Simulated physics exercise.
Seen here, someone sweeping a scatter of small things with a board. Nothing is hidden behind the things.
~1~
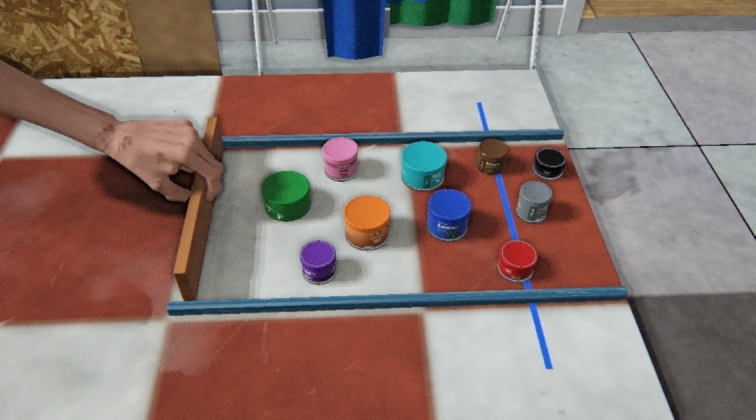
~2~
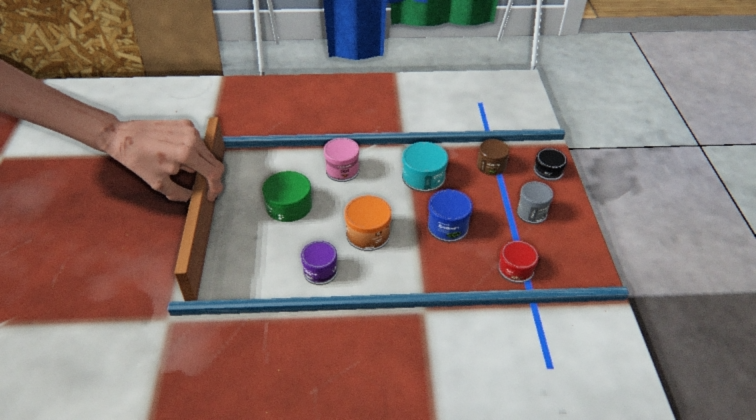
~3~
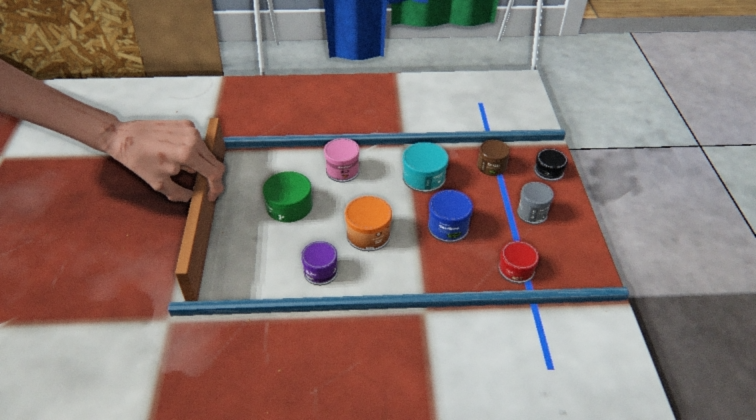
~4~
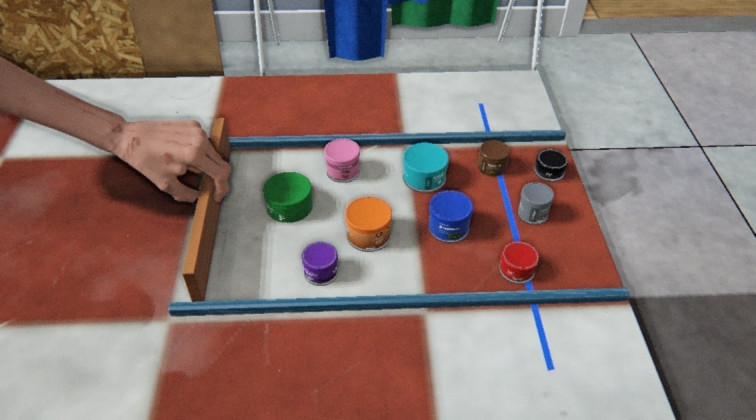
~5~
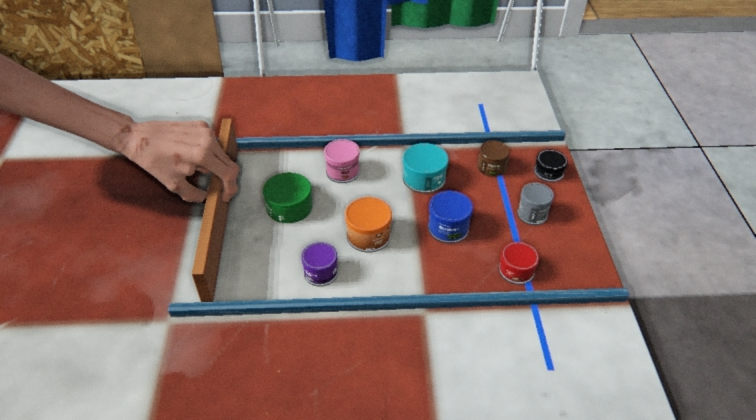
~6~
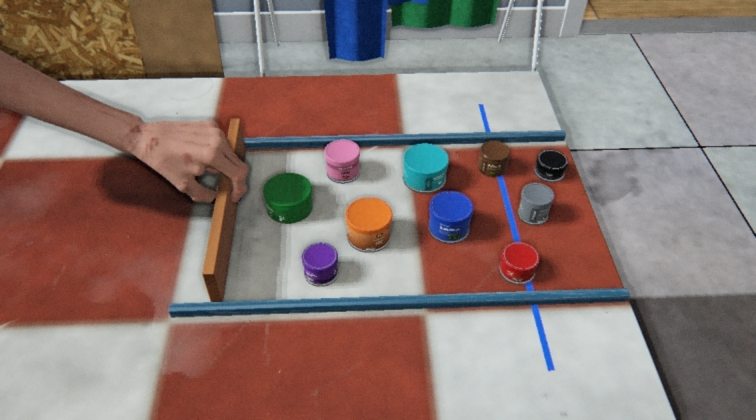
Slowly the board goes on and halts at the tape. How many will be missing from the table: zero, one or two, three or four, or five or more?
The number that fall off is one or two.
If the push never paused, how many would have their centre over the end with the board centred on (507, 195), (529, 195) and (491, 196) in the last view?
Place by place, 1, 2 and 0.
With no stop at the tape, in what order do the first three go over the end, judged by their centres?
In order: The black tin, then the grey pot, then the blue pot.
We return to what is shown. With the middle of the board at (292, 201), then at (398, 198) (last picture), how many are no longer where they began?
1 and 6.
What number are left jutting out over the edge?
Overhanging: 1.
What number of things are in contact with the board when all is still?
4 of them.
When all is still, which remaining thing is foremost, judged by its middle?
Foremost is the grey pot.
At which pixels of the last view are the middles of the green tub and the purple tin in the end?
First (531, 191), then (543, 258).
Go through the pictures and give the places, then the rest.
Black tin (549, 164); grey pot (534, 202); brown tub (492, 157); board (202, 202); tape (507, 210), in the first frame.
Grey pot (534, 203); purple tin (320, 263), in the second frame.
Brown tub (493, 158); turquoise tin (425, 167), in the third frame.
Black tin (551, 165); board (210, 203), in the fourth frame.
Grey pot (535, 204); red pot (518, 263), in the fifth frame.
Black tin (551, 166); grey pot (535, 204); brown tub (494, 159); board (227, 203); tape (509, 211), in the sixth frame.
Early on, none off yet; black tin at rest near (551, 166); grey pot at rest near (535, 204); brown tub at rest near (494, 159).
A while later, none off yet; black tin at rest near (551, 166); grey pot at rest near (535, 204); brown tub travelled a little near (504, 157).
Finally, the number that fall off is one or two; lost, black tin.
